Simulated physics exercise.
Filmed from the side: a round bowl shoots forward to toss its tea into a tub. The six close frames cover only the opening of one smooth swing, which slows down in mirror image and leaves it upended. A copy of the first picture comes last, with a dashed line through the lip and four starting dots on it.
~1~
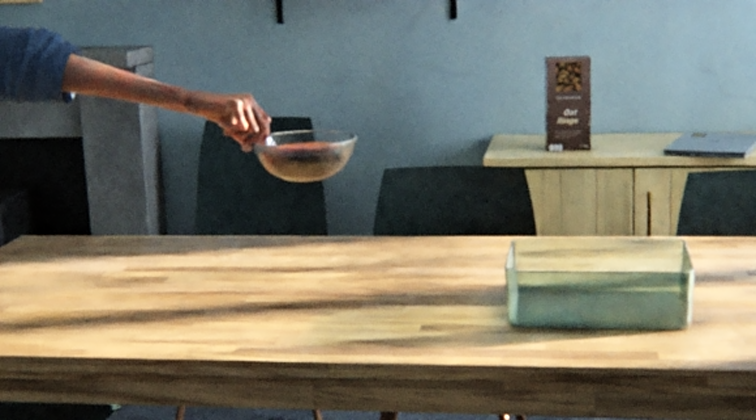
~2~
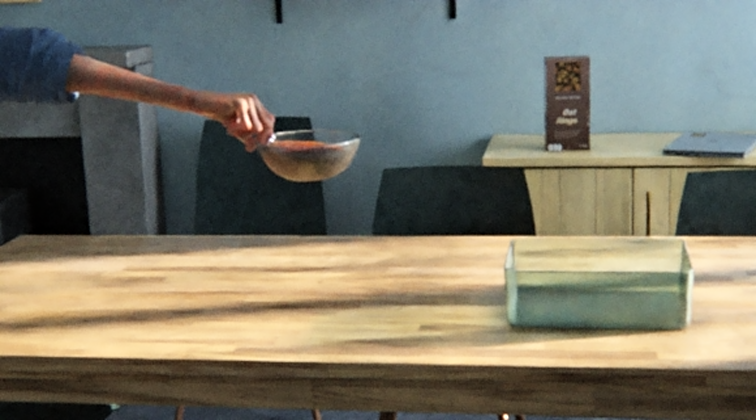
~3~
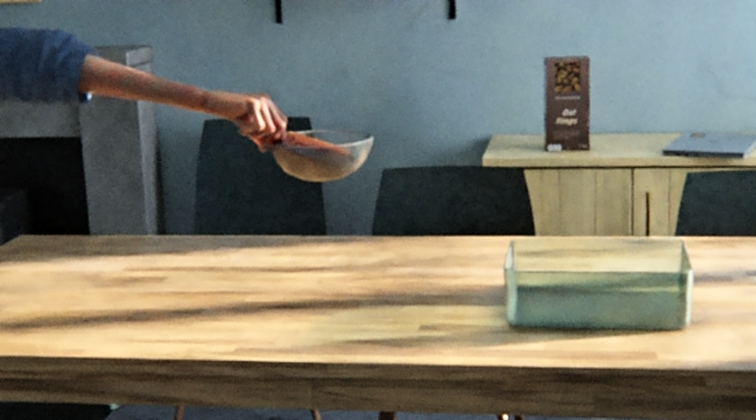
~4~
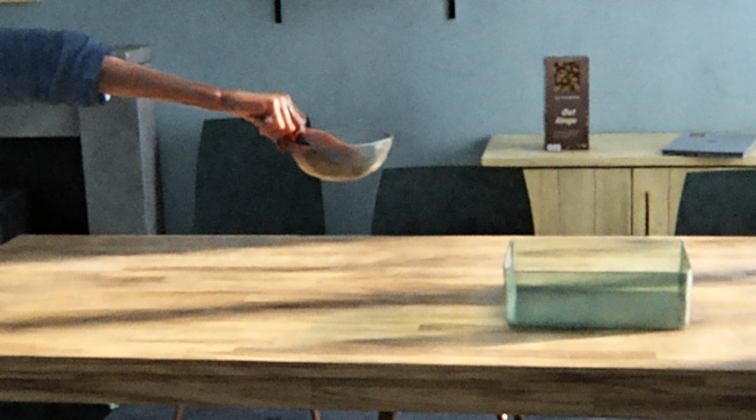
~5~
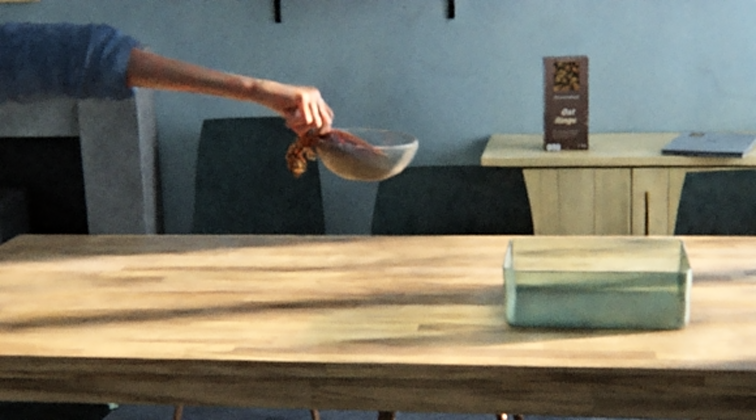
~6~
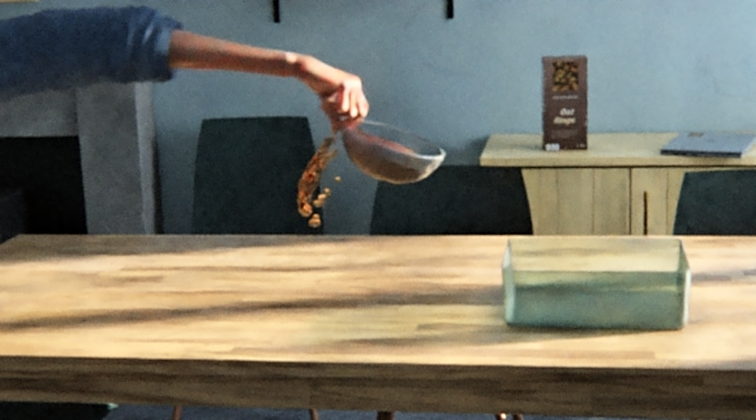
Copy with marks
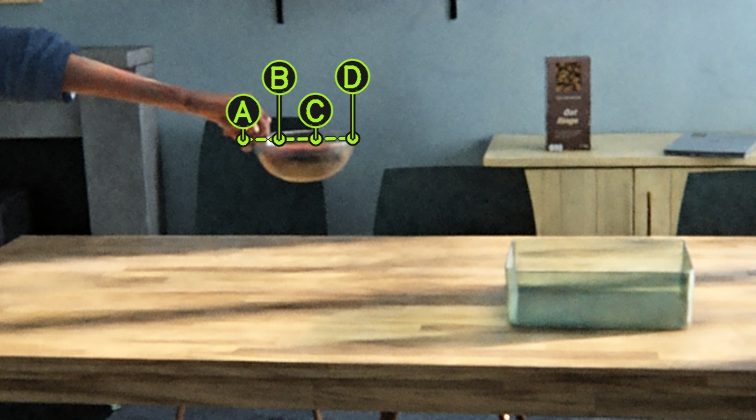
Above a wooden table with a clear tub on it, a hand swept a glass bowl to the right, then tilted it as its brown contents slipped over the left rim and dropped behind it.
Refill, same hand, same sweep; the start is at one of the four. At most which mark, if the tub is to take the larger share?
Dot C just does it.
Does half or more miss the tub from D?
No, not at all.
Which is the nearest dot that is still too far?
That would be B.
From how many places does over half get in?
Two of the four.
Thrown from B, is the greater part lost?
Yes.
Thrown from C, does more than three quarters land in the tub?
No, it does not.
On the marked copy, A at (243, 139); B at (279, 139); C at (315, 138); D at (352, 138).
Choosing A, about 1 % lands in the tub, 97 % falls short.
Choosing B, about 29 % lands in the tub, 64 % falls short and 7 % goes beside or beyond.
Choosing C, about 65 % lands in the tub, 25 % falls short and 11 % goes beside or beyond.
Choosing D, about 64 % lands in the tub, 15 % falls short and 21 % goes beside or beyond.
